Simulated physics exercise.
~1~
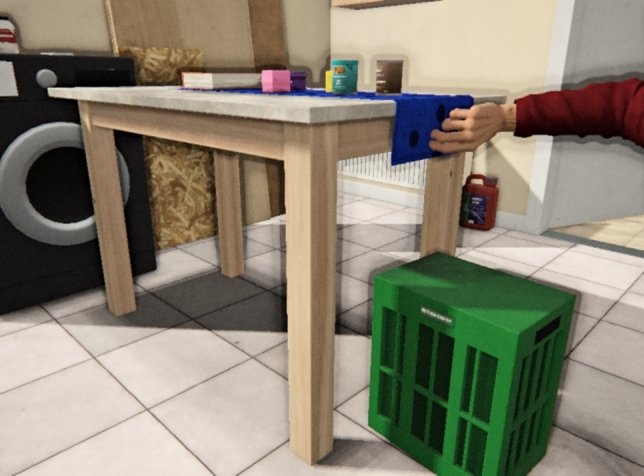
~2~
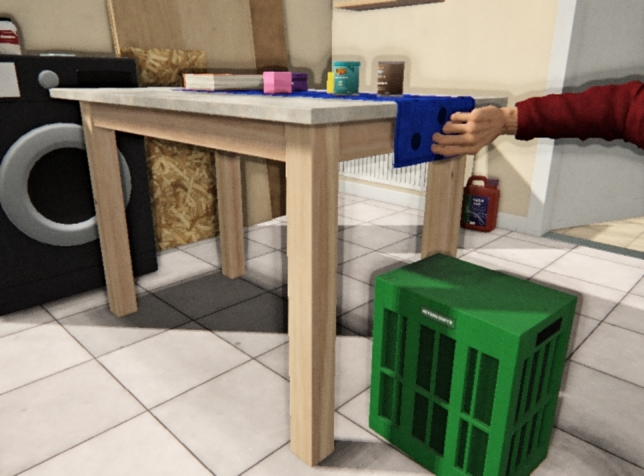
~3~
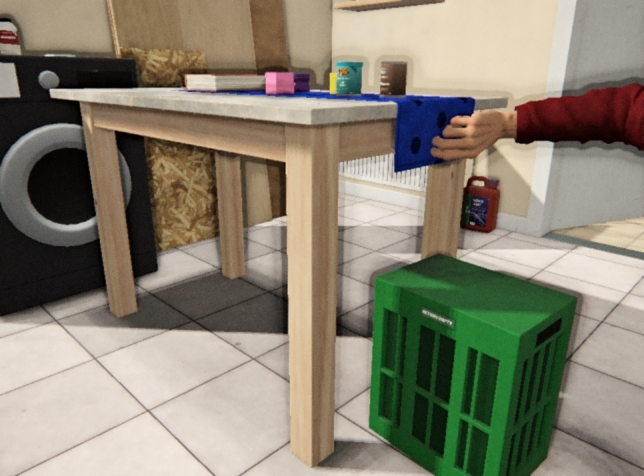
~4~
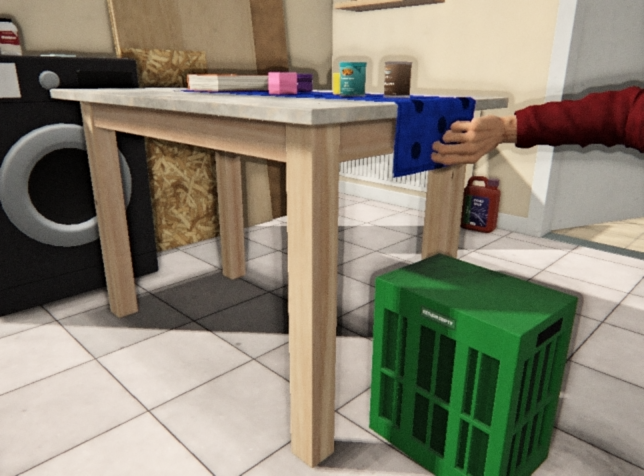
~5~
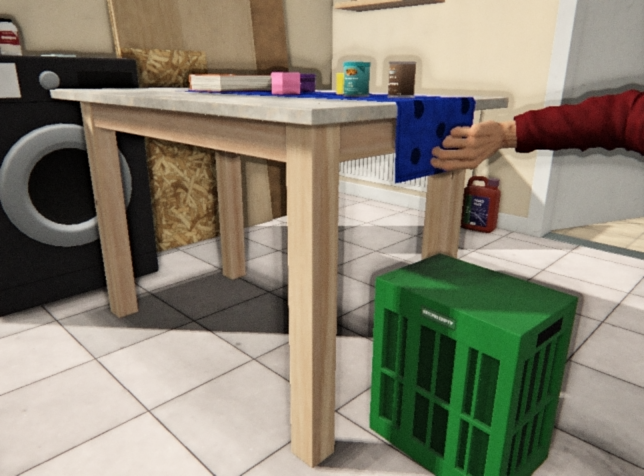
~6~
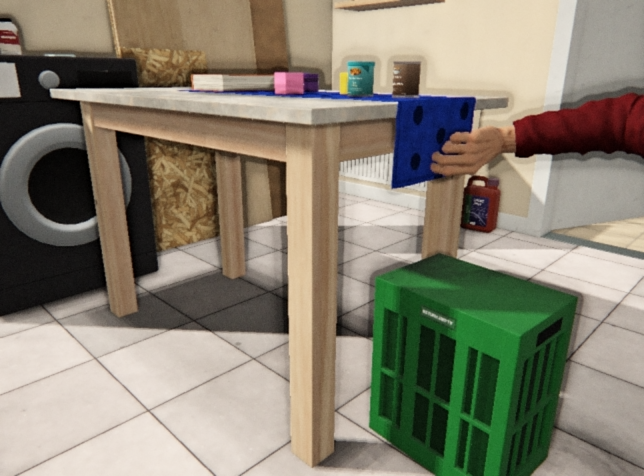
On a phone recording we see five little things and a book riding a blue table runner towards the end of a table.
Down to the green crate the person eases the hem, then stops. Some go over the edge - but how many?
The number on top goes down by two.
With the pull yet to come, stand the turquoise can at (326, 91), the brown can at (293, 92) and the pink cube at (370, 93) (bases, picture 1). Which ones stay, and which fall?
Of the three, the turquoise can stays aboard, the brown can stays aboard, the pink cube takes a tumble.
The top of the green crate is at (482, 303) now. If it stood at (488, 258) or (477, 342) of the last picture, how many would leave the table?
That would be 1 and 3.
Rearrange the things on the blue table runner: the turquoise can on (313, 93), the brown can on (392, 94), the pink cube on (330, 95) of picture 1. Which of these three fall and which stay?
The turquoise can ends up on top still, the brown can ends up off the top, the pink cube ends up off the top.
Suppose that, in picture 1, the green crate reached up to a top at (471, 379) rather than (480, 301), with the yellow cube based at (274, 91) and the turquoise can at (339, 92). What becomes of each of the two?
Here's what happens: The yellow cube remains aboard, the turquoise can leaves its perch.
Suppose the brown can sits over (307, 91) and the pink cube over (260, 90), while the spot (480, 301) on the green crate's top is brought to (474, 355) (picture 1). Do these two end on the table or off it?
Observed: Brown can remains seated; pink cube remains seated.
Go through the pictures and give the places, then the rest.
Hem (391, 166); brown can (390, 60); turquoise can (345, 60); yellow cube (341, 71); pink cube (276, 71); purple pot (297, 72); top of the crate (480, 301), in the first frame.
Hem (393, 168); brown can (391, 61), in the second frame.
Hem (394, 172); turquoise can (350, 62), in the third frame.
Hem (393, 178); yellow cube (348, 73); top of the crate (482, 303), in the fourth frame.
Hem (395, 183); pink cube (286, 73), in the fifth frame.
Hem (391, 189); brown can (407, 61); turquoise can (361, 62); yellow cube (355, 73); pink cube (289, 72); purple pot (308, 74), in the sixth frame.
Soon after, hem near (431, 249); brown can gone.
After that, hem on the crate; brown can and turquoise can gone.
In the end, hem on the crate; brown can and turquoise can gone. The answer is two.
